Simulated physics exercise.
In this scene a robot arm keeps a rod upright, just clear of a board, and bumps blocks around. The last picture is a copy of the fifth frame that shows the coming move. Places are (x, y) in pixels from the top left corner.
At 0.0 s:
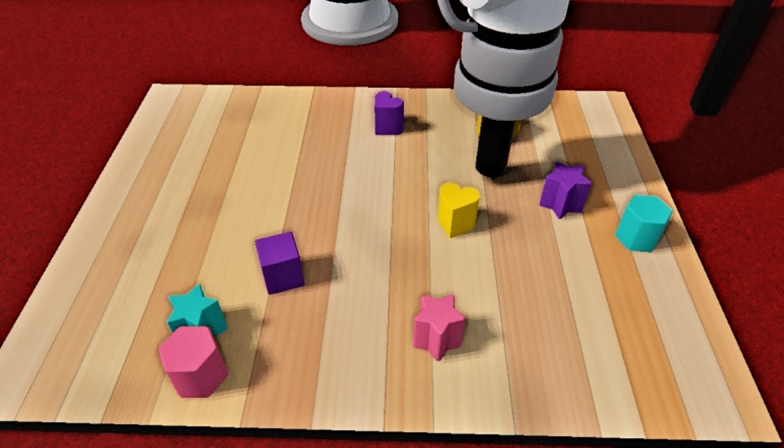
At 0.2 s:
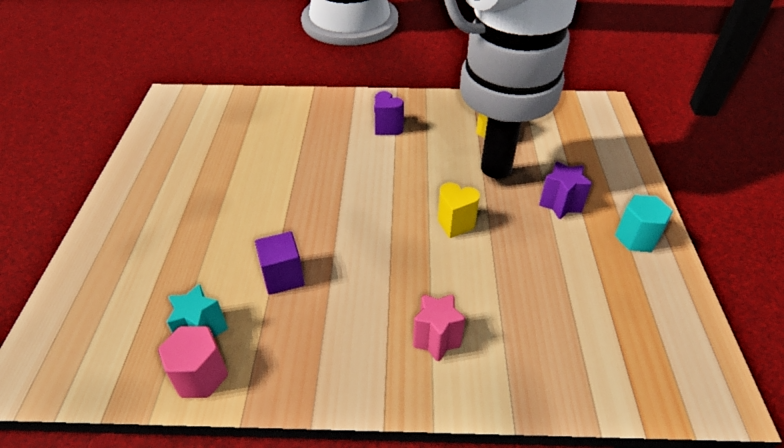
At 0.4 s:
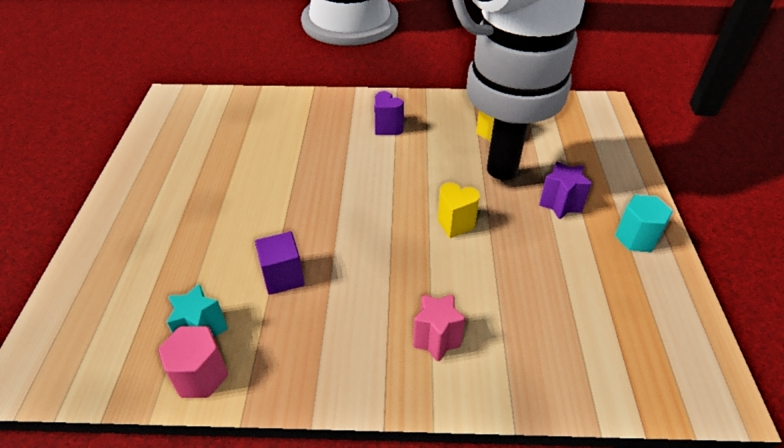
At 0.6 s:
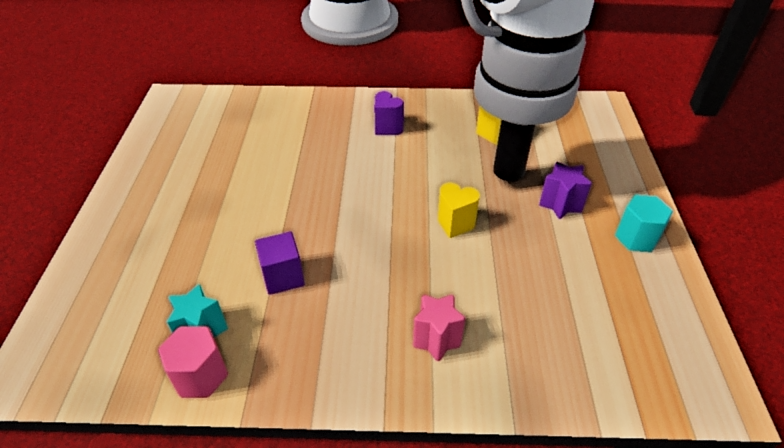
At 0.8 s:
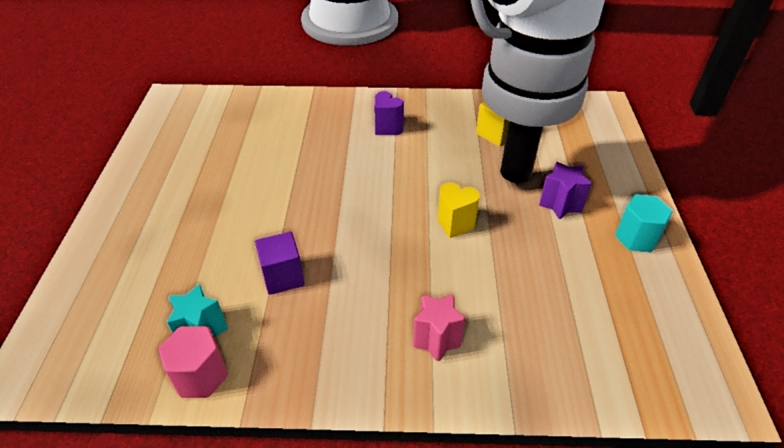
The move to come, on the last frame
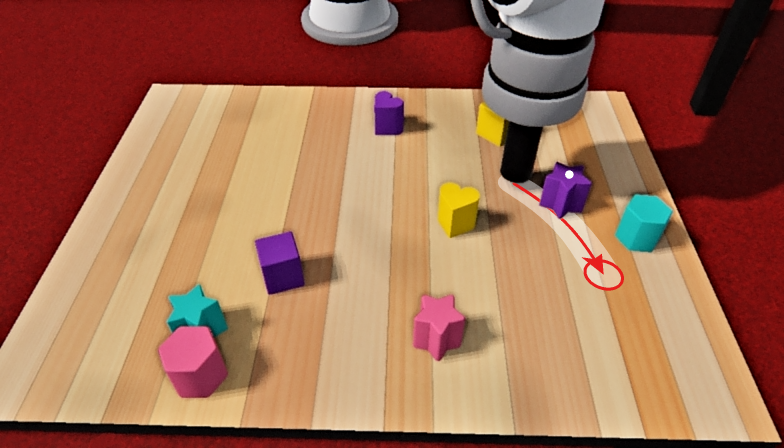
A black-tipped robotic arm shifts slightly to the right over a wooden board, moving from behind the yellow heart toward the purple star and revealing more of a yellow block behind it, while the colored blocks all stay still.
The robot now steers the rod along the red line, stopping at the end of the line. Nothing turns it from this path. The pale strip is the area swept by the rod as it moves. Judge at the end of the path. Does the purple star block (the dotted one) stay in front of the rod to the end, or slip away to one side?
It lies beside or behind the rod.
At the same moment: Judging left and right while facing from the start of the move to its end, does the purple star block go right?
I expect not.
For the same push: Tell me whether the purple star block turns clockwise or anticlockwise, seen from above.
From above, the purple star block will be seen to turn anti-clockwise.
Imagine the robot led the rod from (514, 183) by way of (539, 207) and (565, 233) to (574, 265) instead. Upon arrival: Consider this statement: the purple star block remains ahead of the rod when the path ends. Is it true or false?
Answer: False.
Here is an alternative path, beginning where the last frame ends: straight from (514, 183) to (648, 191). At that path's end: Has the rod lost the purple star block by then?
Yes - that is the case.
The drawn path runs from (514, 183) via (565, 222), ending at (604, 275); the dot is on the purple star block.
The first path, step by step. One third of the way, rod at (552, 198); purple star block at (591, 184), turned 15° anticlockwise.
Two thirds of the way, rod at (583, 228); purple star block at (611, 193), turned 65° anticlockwise; turquoise hexagon at (656, 209).
At the end, rod at (608, 264); yellow square piece not moved; purple star block at (611, 193), turned 70° anticlockwise; turquoise hexagon at (656, 209).
